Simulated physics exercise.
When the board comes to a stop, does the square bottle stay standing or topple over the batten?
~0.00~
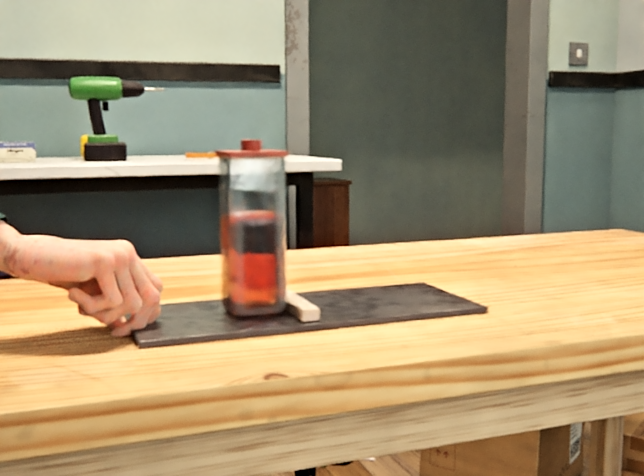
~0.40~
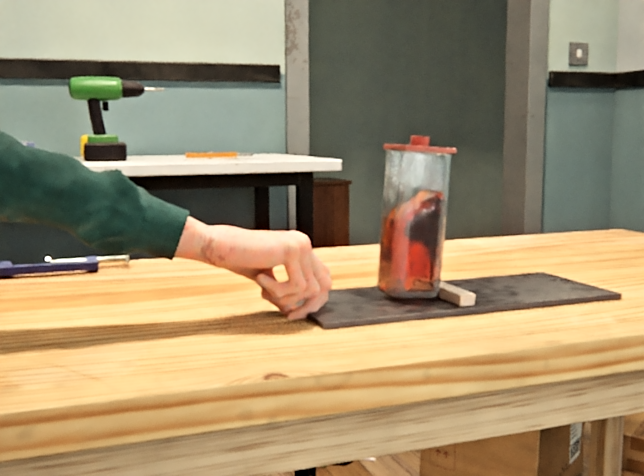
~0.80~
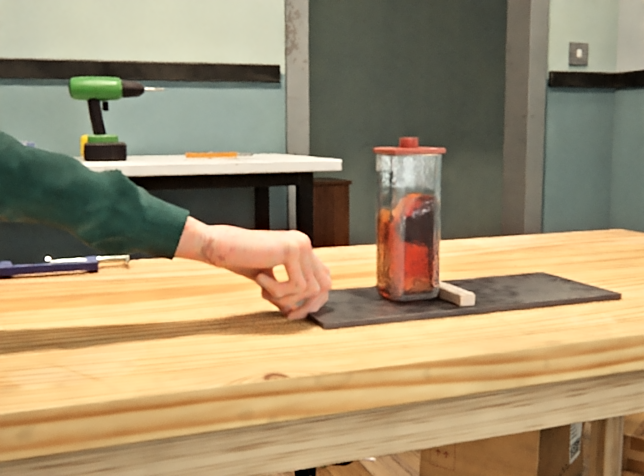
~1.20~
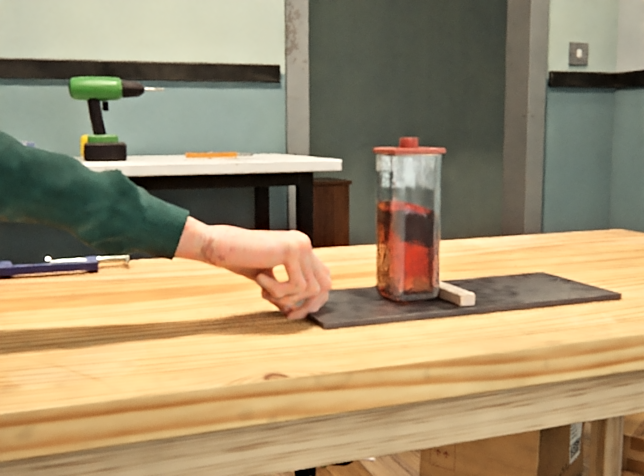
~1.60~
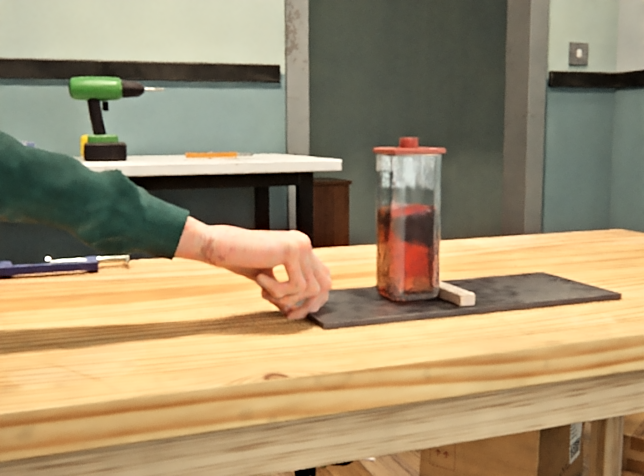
The square bottle stays standing. It tips slightly to the right, then settles back upright on the board.
